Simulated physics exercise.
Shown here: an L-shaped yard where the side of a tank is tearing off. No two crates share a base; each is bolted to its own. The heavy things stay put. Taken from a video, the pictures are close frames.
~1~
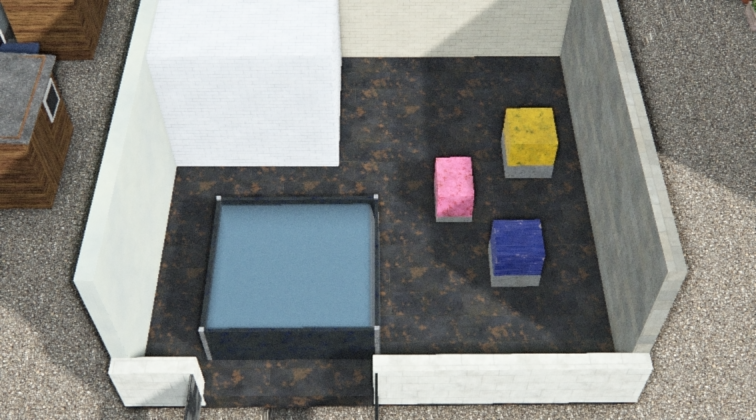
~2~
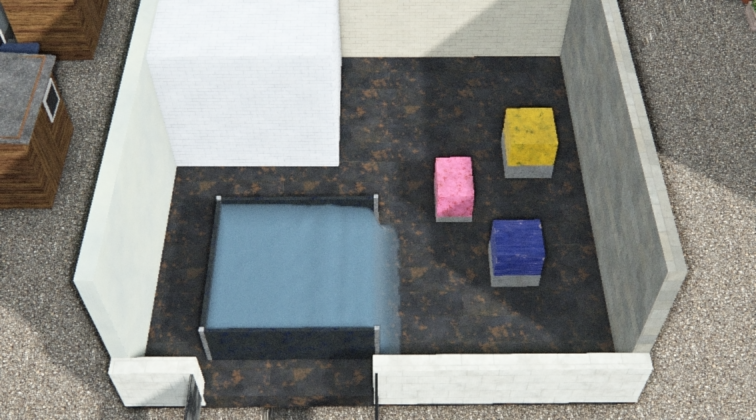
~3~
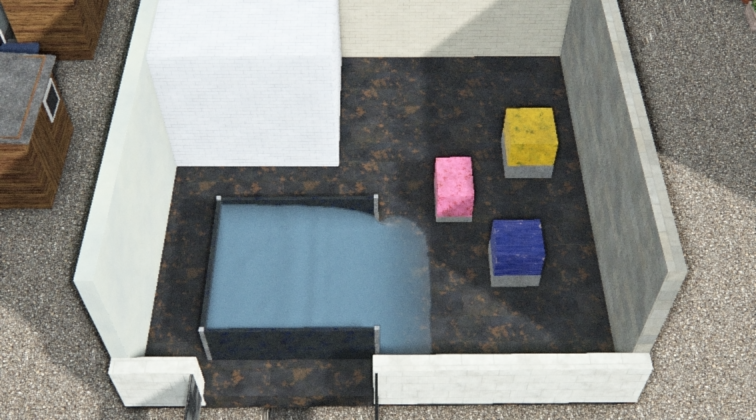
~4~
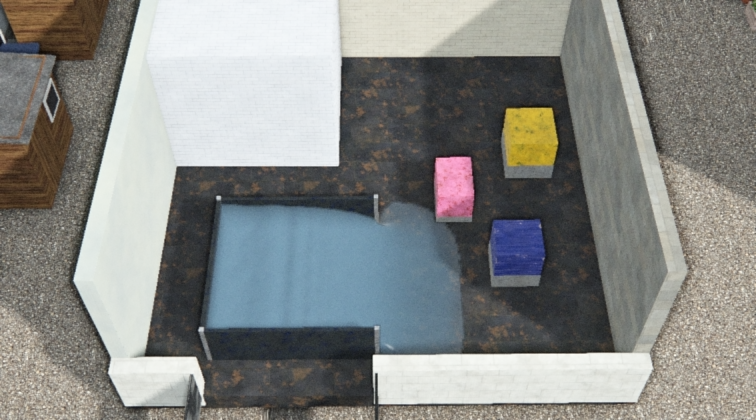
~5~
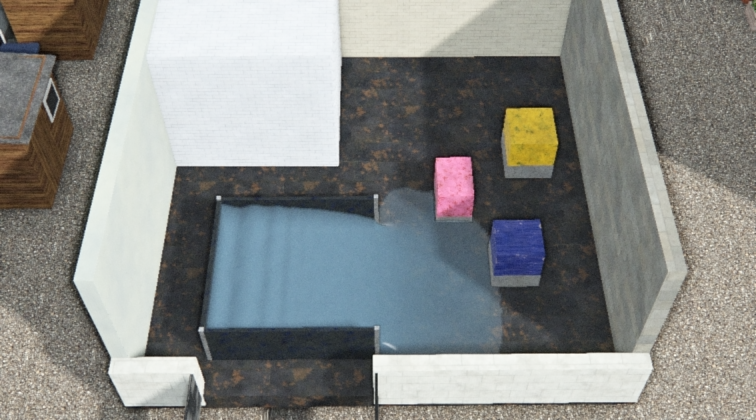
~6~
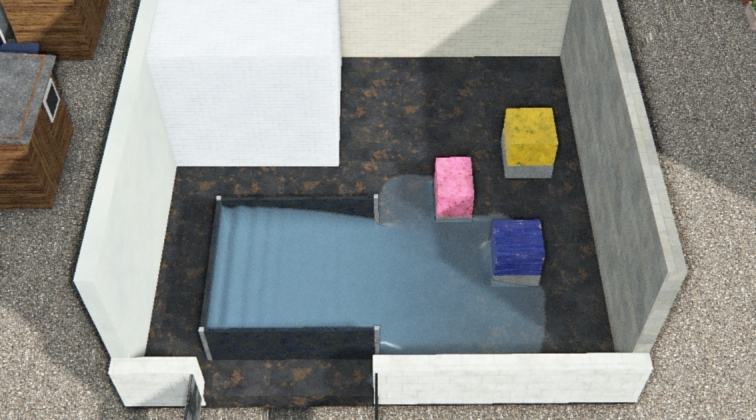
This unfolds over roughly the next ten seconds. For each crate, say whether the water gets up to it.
The blue crate is flooded; the yellow crate is flooded; the pink crate is flooded.
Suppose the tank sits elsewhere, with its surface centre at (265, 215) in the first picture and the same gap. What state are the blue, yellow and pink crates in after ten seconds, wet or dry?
Crate by crate: Blue is overrun, yellow is overrun, pink is overrun.
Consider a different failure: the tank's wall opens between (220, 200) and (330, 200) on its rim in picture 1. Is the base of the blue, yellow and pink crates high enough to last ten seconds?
Blue stays untouched, yellow stays untouched, pink gets drenched.
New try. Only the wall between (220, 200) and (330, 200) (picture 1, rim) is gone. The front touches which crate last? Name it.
The blue one.
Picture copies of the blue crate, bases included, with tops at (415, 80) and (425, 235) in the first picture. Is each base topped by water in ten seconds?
Going in order, the first crate remains untouched while the second gets reached.
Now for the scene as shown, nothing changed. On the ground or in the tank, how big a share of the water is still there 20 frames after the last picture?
I'd put it near 100 %.
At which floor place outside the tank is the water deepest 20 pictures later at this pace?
Deepest spot: Near (538, 182).
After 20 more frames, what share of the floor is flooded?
I'd estimate some 70 per cent.
A moment on, water covers 35 % of the floor; the blue crate water round its plinth, the yellow crate not reached, the pink crate water round its plinth.
Next, water covers 50 % of the floor; the blue crate water round its plinth, the yellow crate water round its plinth, the pink crate water round its plinth.
Then, water covers 70 % of the floor; the blue crate water round its plinth, the yellow crate water round its plinth, the pink crate water round its plinth.
Later, water covers 80 % of the floor; the blue crate water round its plinth, the yellow crate water round its plinth, the pink crate water round its plinth.
In the end, water covers 95 % of the floor; the blue crate was topped, the yellow crate was topped, the pink crate was topped.
